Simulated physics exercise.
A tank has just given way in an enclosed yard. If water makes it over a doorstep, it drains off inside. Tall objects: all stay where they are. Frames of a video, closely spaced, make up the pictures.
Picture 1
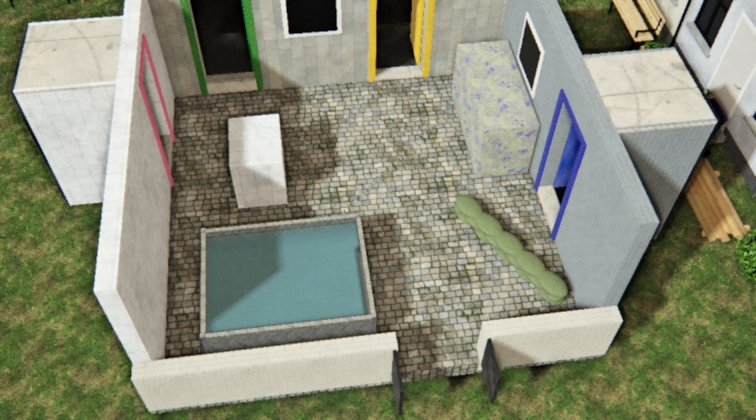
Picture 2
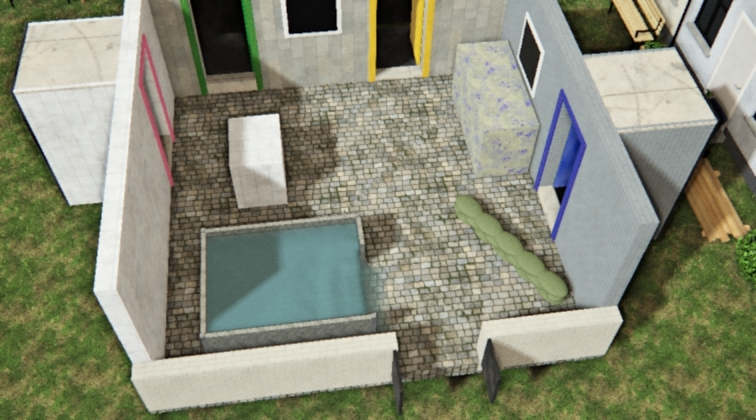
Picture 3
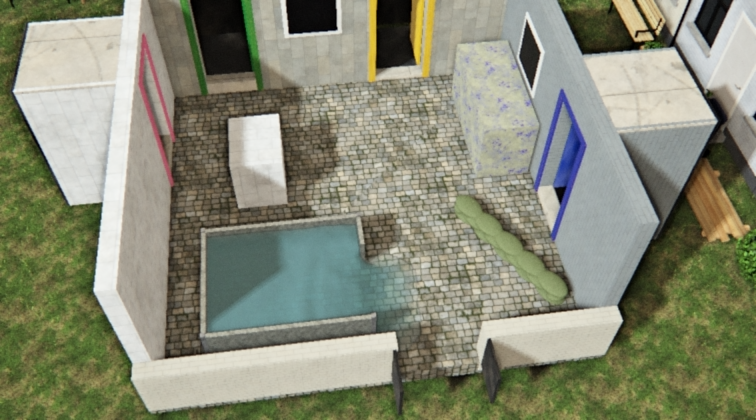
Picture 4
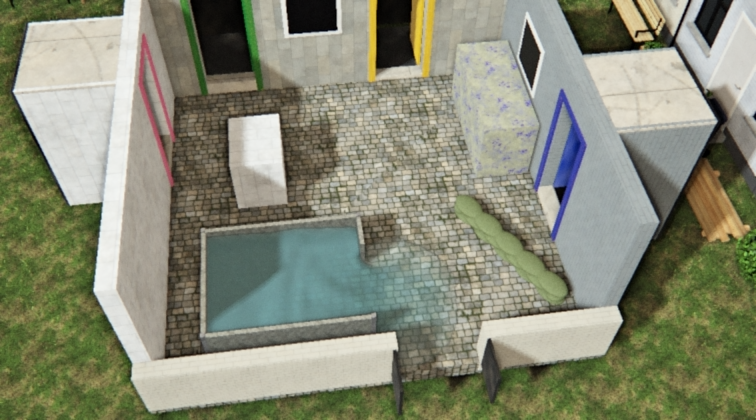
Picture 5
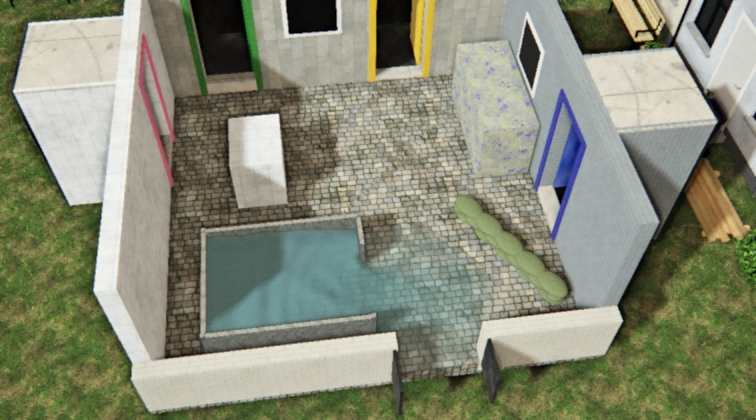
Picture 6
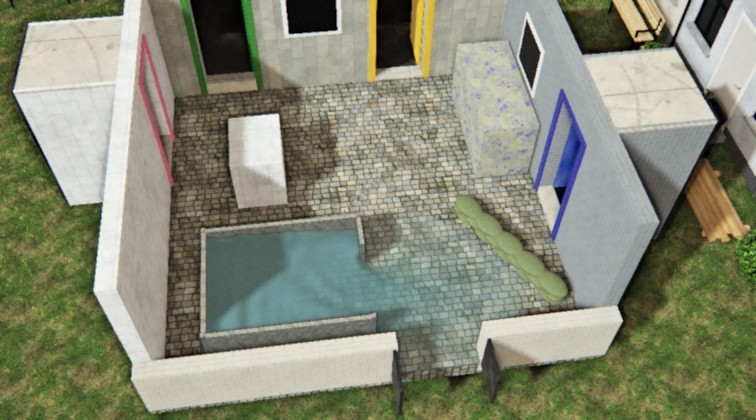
Water poured from the right side of a rectangular tank in a walled, paved yard, then spread rightward in a thin sheet across the stones, reaching the ground near the long green hedge and the open gate.
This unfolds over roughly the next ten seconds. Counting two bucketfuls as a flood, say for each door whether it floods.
Outcome: The blue door never tops two buckets; the yellow door never tops two buckets; the green door never tops two buckets; the pink door never tops two buckets.
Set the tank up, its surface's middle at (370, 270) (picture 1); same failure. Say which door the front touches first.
Observation: The blue one.
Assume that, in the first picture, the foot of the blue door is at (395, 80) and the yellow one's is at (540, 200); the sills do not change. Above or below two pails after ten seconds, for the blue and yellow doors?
Result: Blue ends up below; yellow ends up below.
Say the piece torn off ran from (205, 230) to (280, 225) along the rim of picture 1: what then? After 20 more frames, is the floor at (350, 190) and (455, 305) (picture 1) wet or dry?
Note: Point one inundated; point two unreached.
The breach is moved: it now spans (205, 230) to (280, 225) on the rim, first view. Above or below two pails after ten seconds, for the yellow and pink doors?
I'd say the yellow one crosses the line and the pink one stays shy of the line.
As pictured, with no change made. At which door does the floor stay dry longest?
My answer: The pink door.
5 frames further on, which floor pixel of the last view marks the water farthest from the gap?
About (581, 334).
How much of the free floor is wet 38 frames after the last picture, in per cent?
Roughly 70 percent, I reckon.
A moment on, water covers 20 % of the floor; the blue door not reached, the yellow door not reached, the green door not reached, the pink door not reached.
Next, water covers 25 % of the floor; the blue door wet at the sill, nothing in, the yellow door not reached, the green door not reached, the pink door not reached.
Then, water covers 45 % of the floor; the blue door wet at the sill, nothing in, the yellow door not reached, the green door not reached, the pink door not reached.
Later, water covers 70 % of the floor; the blue door wet at the sill, nothing in, the yellow door wet at the sill, nothing in, the green door wet at the sill, nothing in, the pink door not reached.
In the end, water covers 85 % of the floor; the blue door wet at the sill, nothing in, the yellow door under two buckets in, the green door wet at the sill, nothing in, the pink door wet at the sill, nothing in.
